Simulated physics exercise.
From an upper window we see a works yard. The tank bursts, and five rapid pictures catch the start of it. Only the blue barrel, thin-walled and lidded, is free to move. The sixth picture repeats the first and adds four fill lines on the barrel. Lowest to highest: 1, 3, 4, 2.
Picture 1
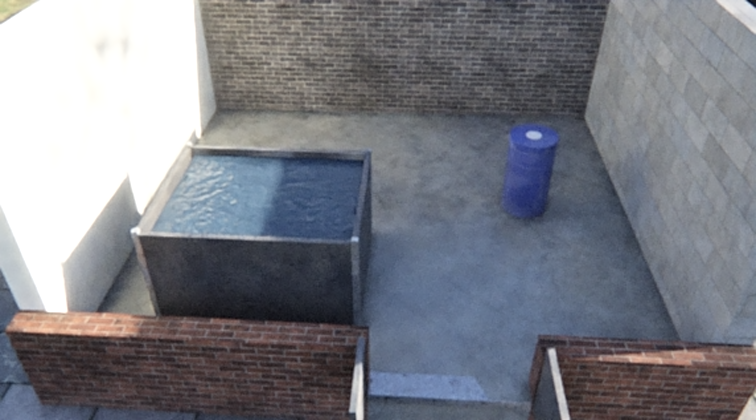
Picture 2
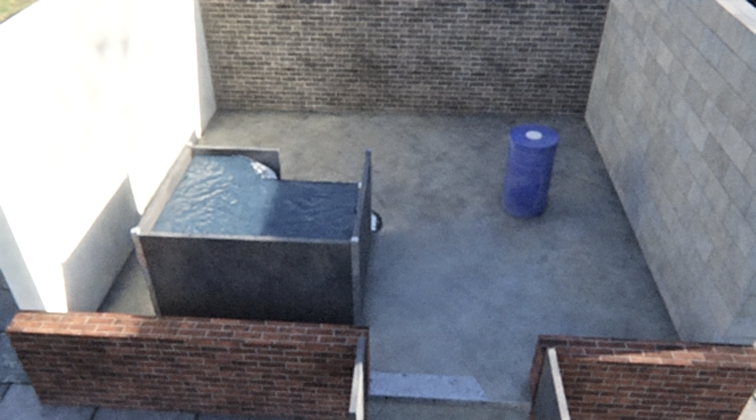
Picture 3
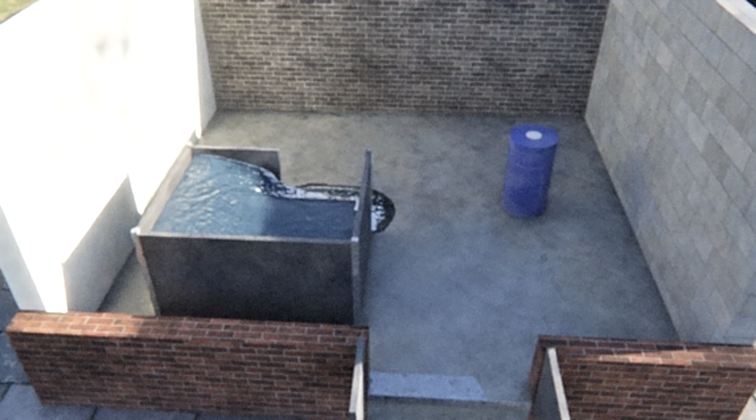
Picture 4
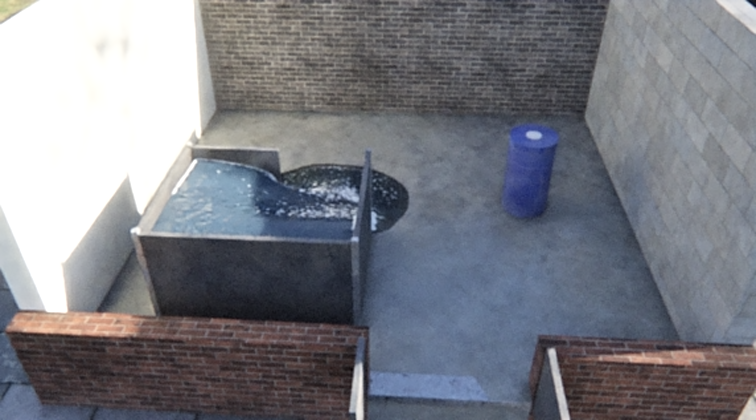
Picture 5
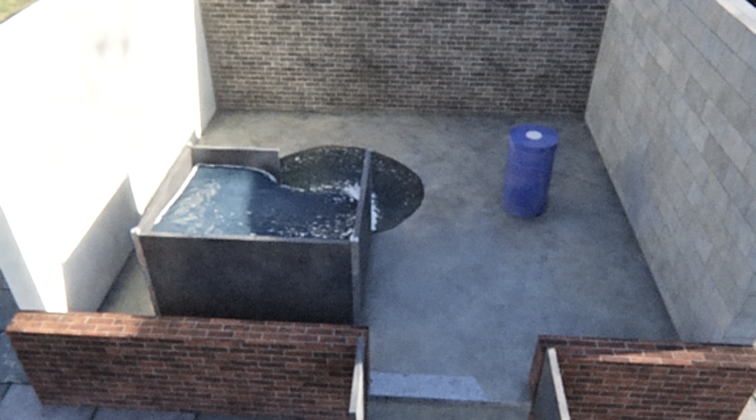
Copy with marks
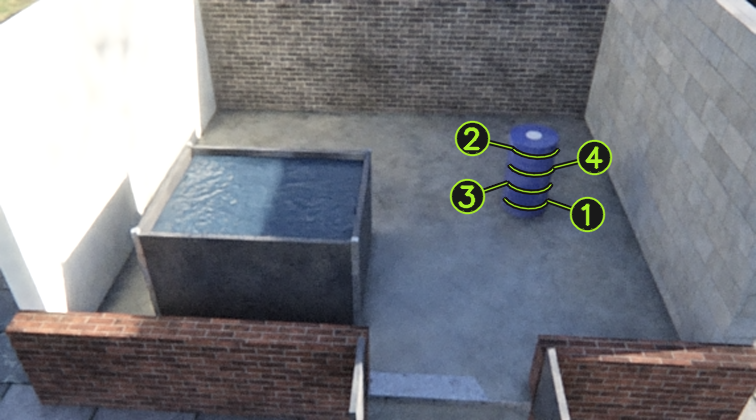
Water poured out through a gap that opened at the back right of a full, dark tank in a walled yard, spreading a dark puddle across the ground while the blue barrel stood still.
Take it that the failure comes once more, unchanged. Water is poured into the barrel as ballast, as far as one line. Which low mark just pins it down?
I would pick level 1.
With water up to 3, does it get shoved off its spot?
No, that is safe.
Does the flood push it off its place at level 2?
No, that is safe.
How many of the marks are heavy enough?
All of the four.
On the marked copy, 1 at (528, 208); 2 at (537, 157); 3 at (531, 192); 4 at (534, 175); from the bottom up 1, 3, 4, 2.
With 1, it does not move.
With 2, it does not move.
With 3, it does not move.
With 4, it does not move.
